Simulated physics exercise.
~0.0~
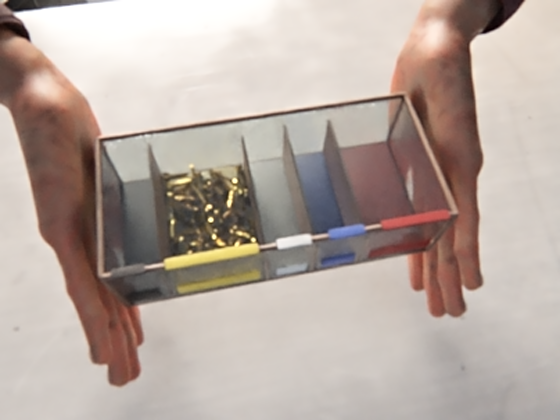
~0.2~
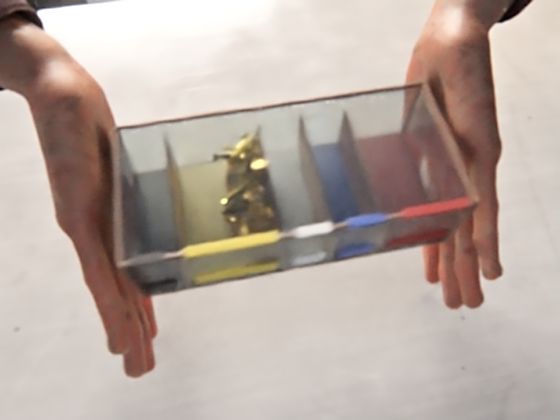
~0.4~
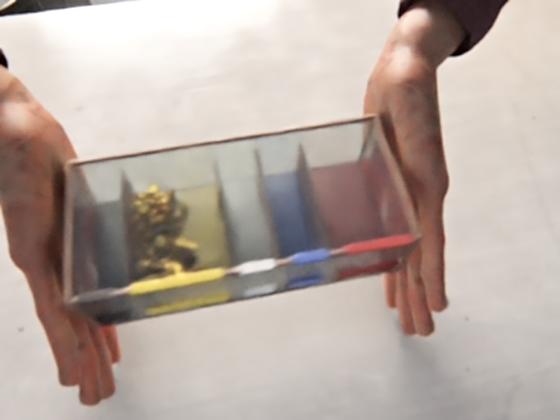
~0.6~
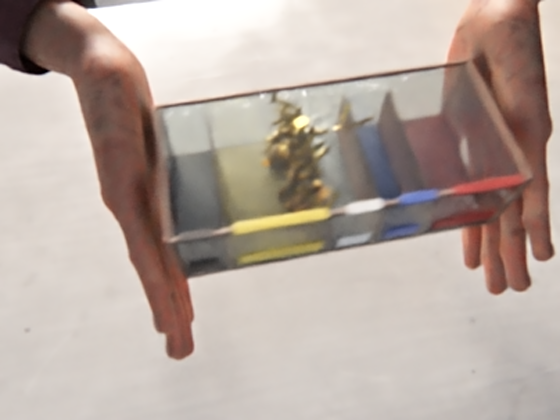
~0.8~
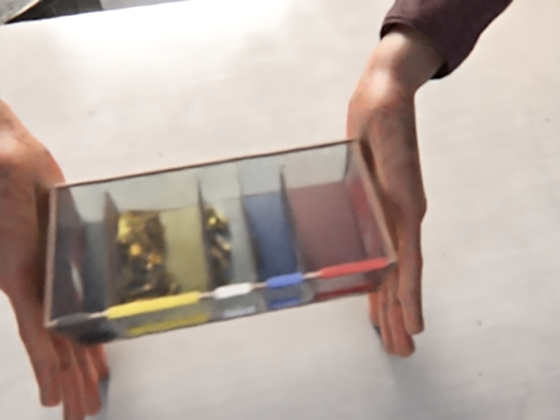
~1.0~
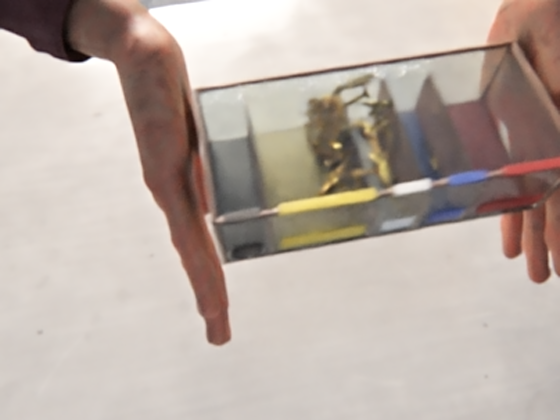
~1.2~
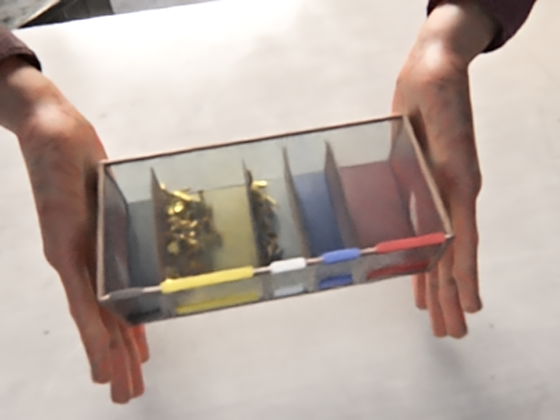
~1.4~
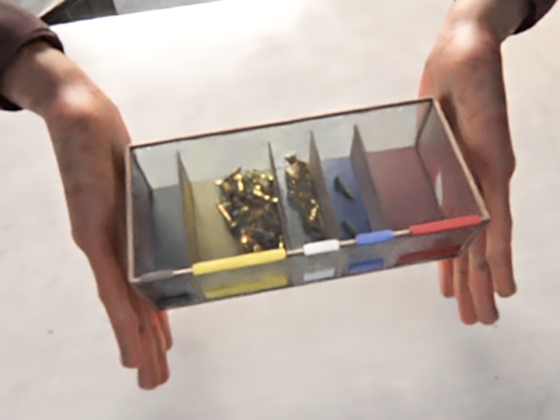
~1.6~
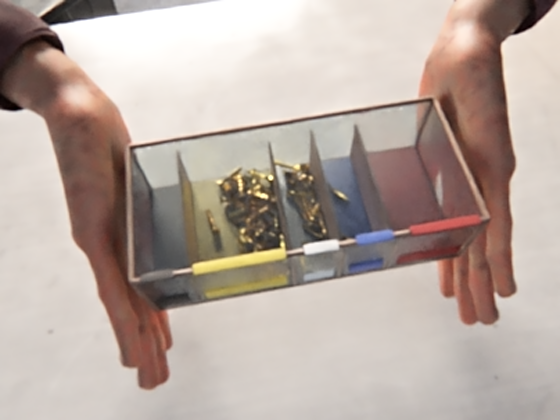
Two hands shook a clear divided box from side to side, and the brass-coloured screws in its yellow section slid about, some spilling into the white one; when it stopped, most remained in yellow, with a few in blue.
